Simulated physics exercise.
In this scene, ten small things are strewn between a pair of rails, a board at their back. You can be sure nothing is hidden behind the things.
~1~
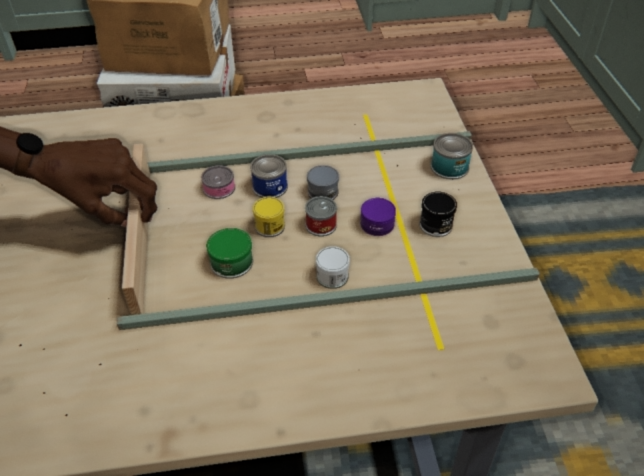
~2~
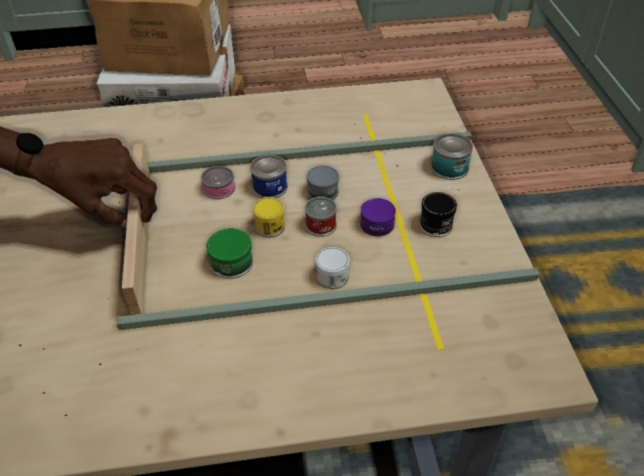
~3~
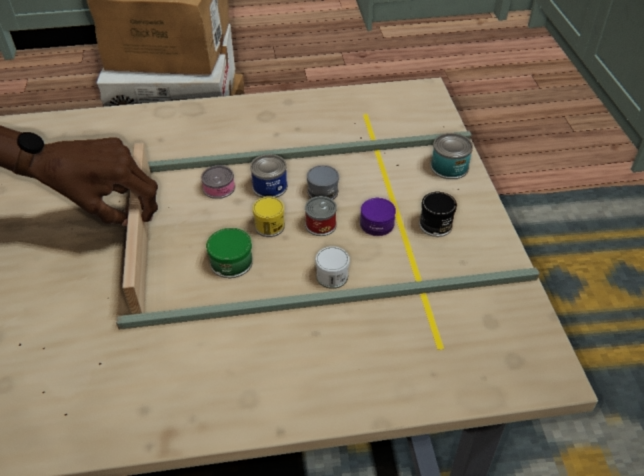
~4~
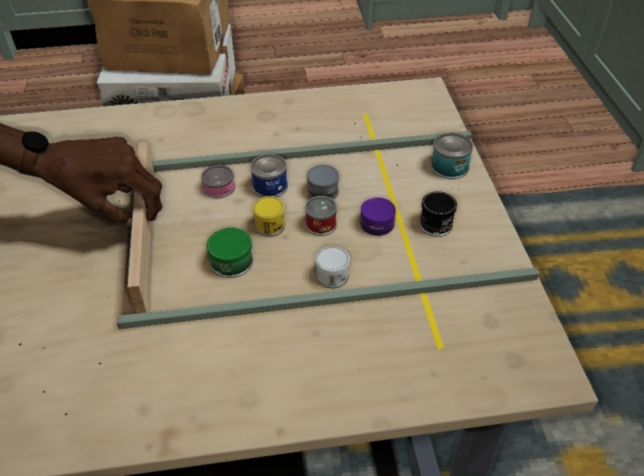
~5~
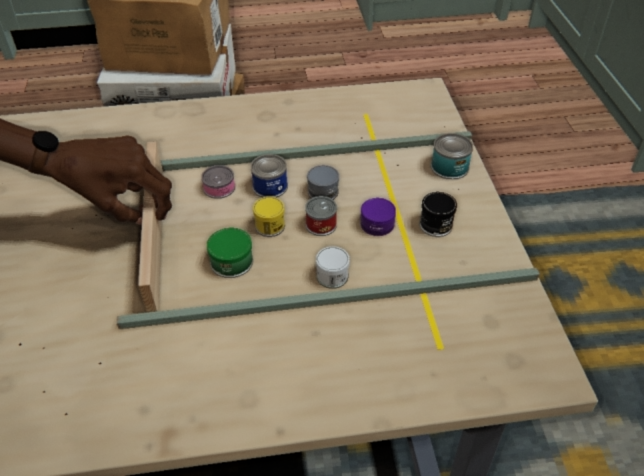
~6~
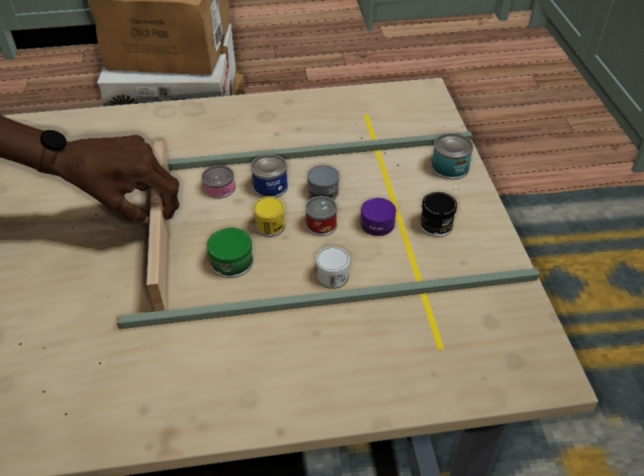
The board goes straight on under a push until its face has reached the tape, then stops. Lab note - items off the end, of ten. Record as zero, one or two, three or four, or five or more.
Recorded: Zero.
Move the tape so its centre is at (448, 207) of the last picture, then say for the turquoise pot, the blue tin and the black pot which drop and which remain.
The turquoise pot is no longer there; as for the blue tin, it is still there; and the black pot is no longer there.
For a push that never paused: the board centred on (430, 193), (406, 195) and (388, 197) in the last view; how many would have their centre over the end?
2, 0 and 0.
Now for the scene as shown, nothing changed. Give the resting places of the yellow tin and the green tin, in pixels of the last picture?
Reading them off: First (410, 196); then (428, 231).
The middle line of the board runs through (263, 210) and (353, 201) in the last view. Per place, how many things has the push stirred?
I get 5 at the one place and 9 at the other.
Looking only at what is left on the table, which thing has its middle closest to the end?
It's the black pot that is foremost.
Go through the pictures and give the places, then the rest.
Turquoise pot (452, 156); black pot (438, 214); purple tub (378, 217); board (138, 224); tape (397, 212), in the first frame.
Black pot (438, 214); board (138, 224), in the second frame.
Purple tub (378, 217); yellow tin (269, 217), in the third frame.
Turquoise pot (452, 156); white tin (333, 267), in the fourth frame.
Black pot (438, 214); pink pot (219, 182), in the fifth frame.
Turquoise pot (452, 156); black pot (438, 214); purple tub (378, 217); board (159, 221); tape (397, 212), in the sixth frame.
Soon after, none off yet; turquoise pot at rest near (452, 156); black pot at rest near (438, 214); purple tub at rest near (378, 217).
After that, none off yet; turquoise pot at rest near (452, 156); black pot at rest near (438, 214); purple tub displaced about its own width near (399, 218).
In the end, the number that fall off is zero.
